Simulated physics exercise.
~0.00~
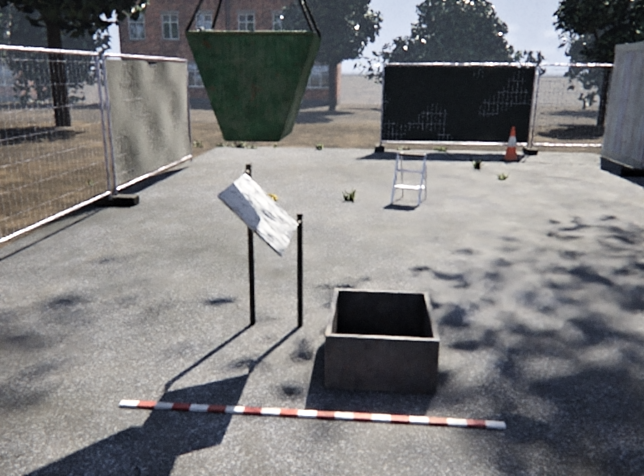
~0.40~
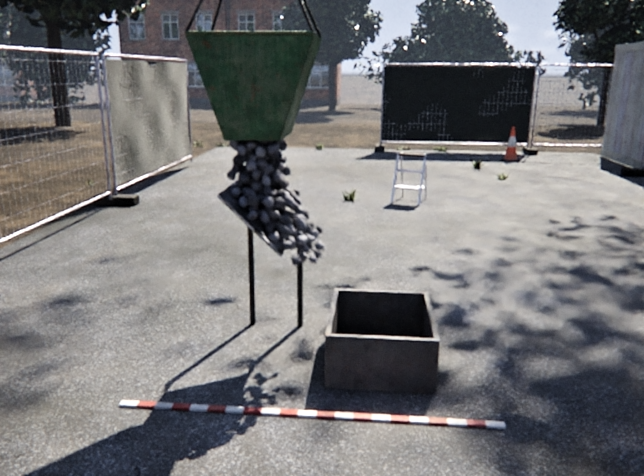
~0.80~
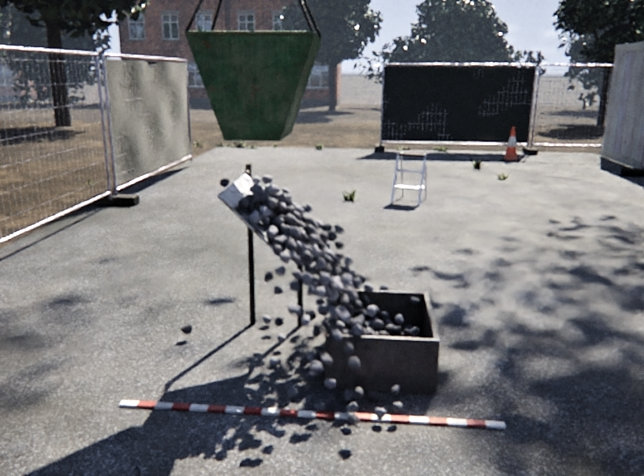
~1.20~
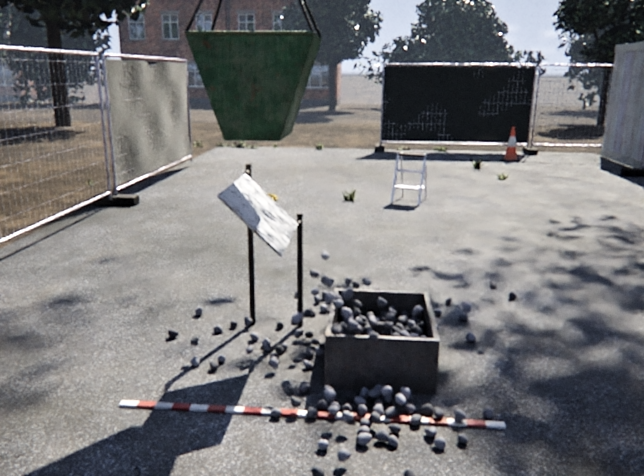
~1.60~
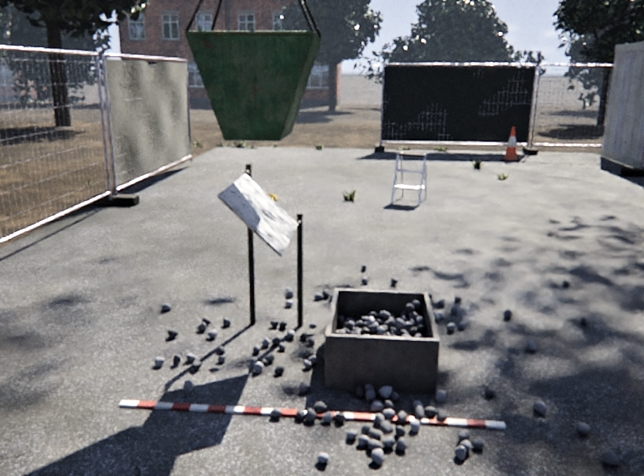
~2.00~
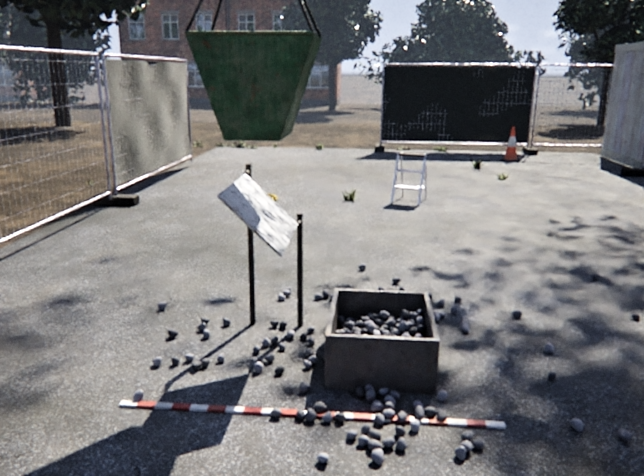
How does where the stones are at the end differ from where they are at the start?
At the start the stones are out of sight up in the green hopper. At the end they lie lower down and further right, many of them in the open bin and the rest scattered on the ground around it.
